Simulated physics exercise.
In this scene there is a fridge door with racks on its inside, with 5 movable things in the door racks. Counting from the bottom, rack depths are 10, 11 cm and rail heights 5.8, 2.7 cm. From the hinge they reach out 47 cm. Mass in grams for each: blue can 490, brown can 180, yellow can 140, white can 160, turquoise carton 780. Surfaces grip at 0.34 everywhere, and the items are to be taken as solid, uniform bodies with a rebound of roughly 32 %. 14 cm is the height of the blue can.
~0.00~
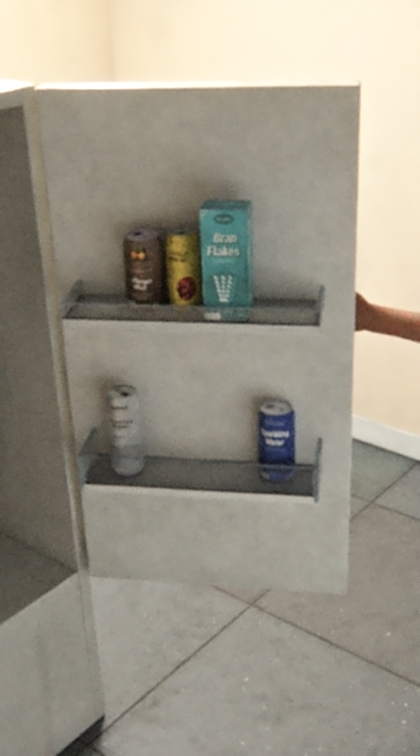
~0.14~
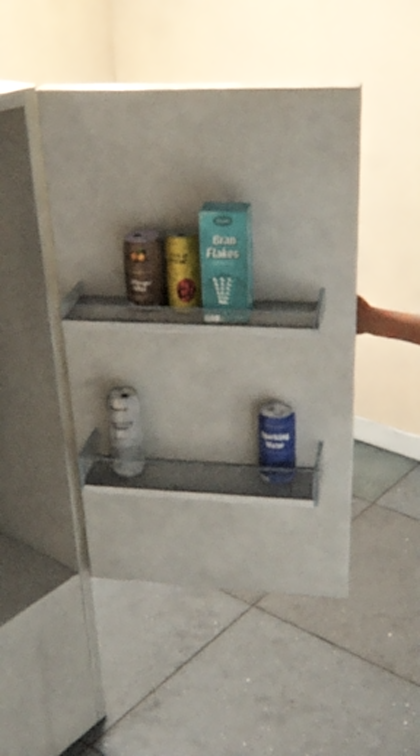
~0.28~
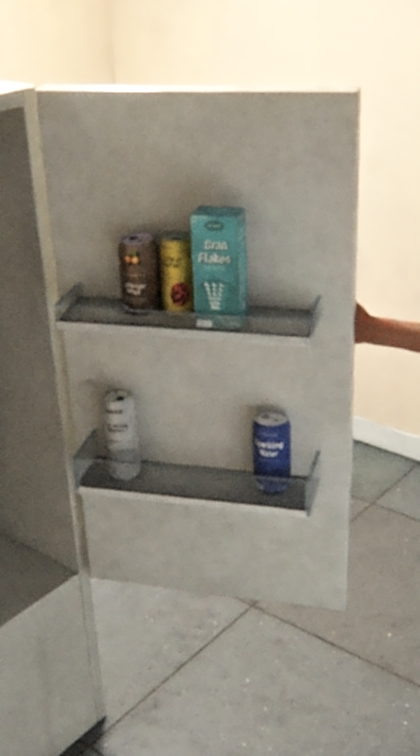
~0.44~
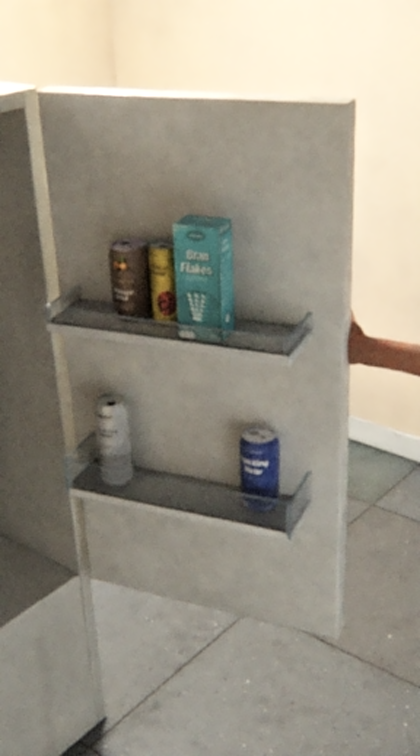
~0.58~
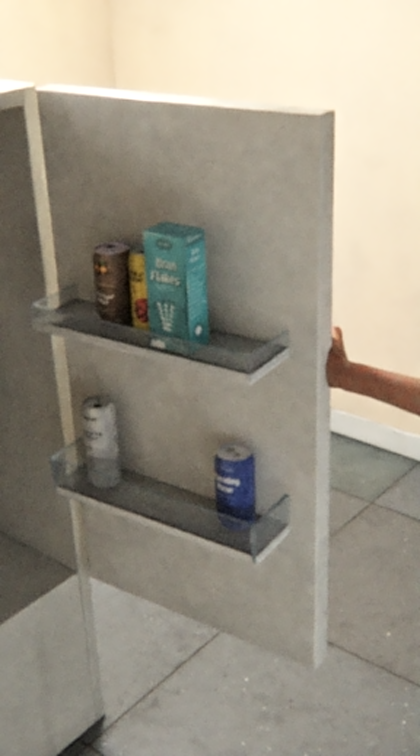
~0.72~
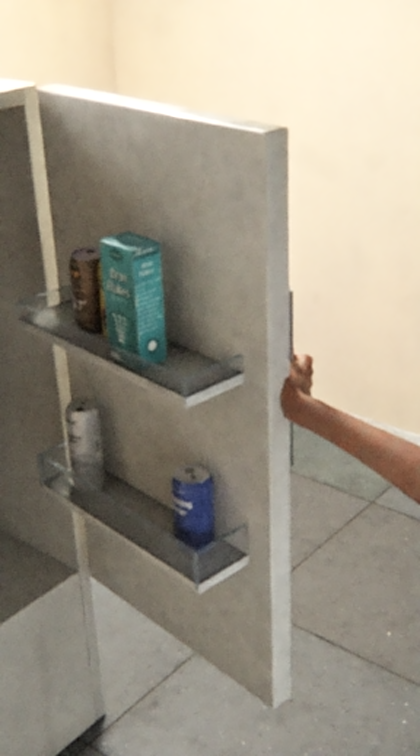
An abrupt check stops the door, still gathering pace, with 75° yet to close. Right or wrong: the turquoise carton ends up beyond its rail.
Right.
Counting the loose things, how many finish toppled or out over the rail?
1.
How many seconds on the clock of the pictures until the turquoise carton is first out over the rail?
I'd put it at some 1.0 s.
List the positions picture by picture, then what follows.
In the first frame, door 120° open; turquoise carton (228, 261); blue can (277, 442).
In the second frame, door 119° open; yellow can (184, 271); white can (126, 433).
In the third frame, door 115° open; blue can (272, 453); brown can (140, 275).
In the fourth frame, door 106° open; yellow can (168, 283); white can (114, 440).
In the fifth frame, door 96° open; blue can (235, 488); brown can (115, 285).
In the sixth frame, door 82° open; turquoise carton (134, 301).
After 0.92 s, door 75° open; turquoise carton leaning 27° near (87, 310); yellow can slid 3 cm.
After 1.32 s, door 75° open; turquoise carton now out over the rail; yellow can slid 3 cm; blue can slid 2 cm.
After 1.52 s, door 75° open; yellow can slid 3 cm; blue can slid 2 cm.
At rest (1.7 s), out over the rail, turquoise carton; the other 4 in place, give or take 5 cm.
